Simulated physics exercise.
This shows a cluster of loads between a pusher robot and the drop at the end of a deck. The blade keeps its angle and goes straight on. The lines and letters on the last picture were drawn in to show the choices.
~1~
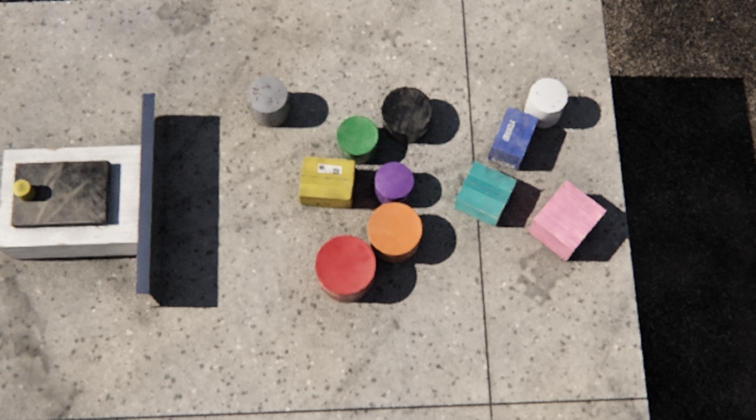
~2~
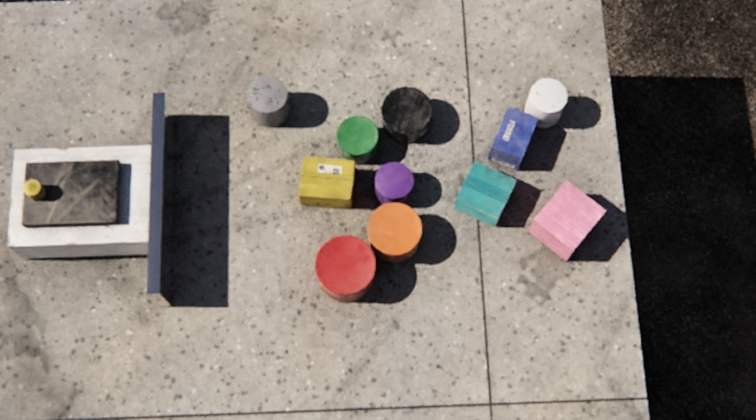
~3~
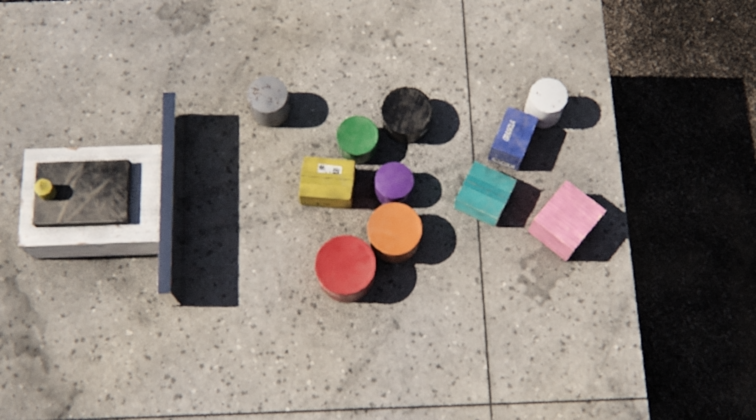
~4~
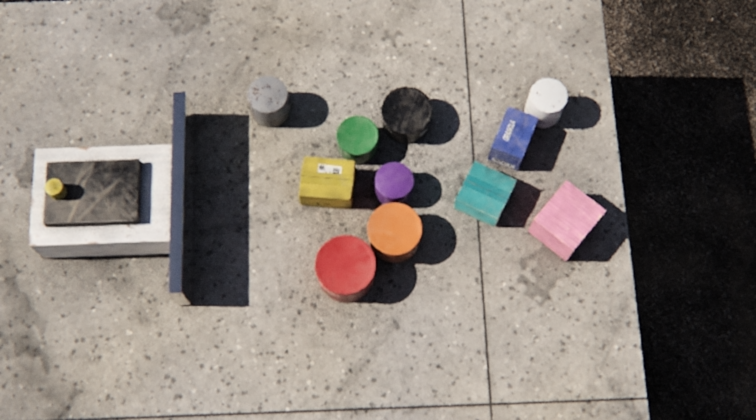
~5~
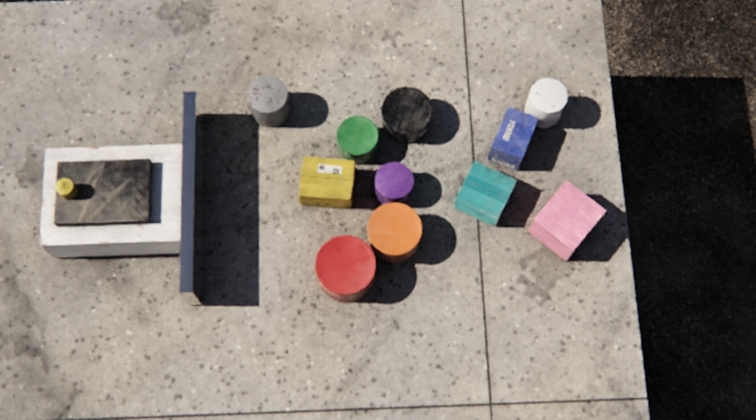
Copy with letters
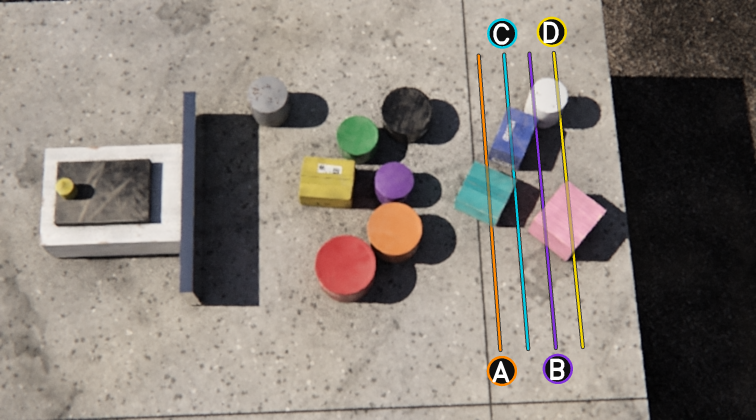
We see a white machine with a dark upright blade creep steadily right across a speckled grey deck toward a cluster of colourful cylinders and boxes, which stay still, with open space between the blade and them throughout.
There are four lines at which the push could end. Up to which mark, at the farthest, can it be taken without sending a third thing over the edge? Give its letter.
Stop at B.
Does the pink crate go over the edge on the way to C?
By then, no.
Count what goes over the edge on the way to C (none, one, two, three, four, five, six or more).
In all, none.
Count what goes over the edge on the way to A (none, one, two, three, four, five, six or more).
By then, none.
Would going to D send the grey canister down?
By then, no.
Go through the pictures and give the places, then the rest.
The first frame shows robot (68, 193); orange pail (395, 234); red pail (346, 269).
The second frame shows robot (79, 193); blue box (513, 139).
The third frame shows robot (89, 192); white canister (545, 104).
The fourth frame shows robot (100, 192); turquoise box (485, 194).
The fifth frame shows robot (111, 192); yellow parcel (328, 183); pink crate (566, 221); grey canister (269, 102).
On the marked copy, A at (489, 196); B at (542, 194); C at (516, 195); D at (568, 193).
With B. Early on, robot (240, 187); grey canister (338, 90); red pail (356, 271).
Further on, robot (367, 183); pink crate (586, 235); white canister (548, 100).
At the end, robot (468, 179); pink crate (632, 252); turquoise box (618, 205); none fallen.
As for the rest, A is within the limit but short; C is within the limit but short; D drops three.
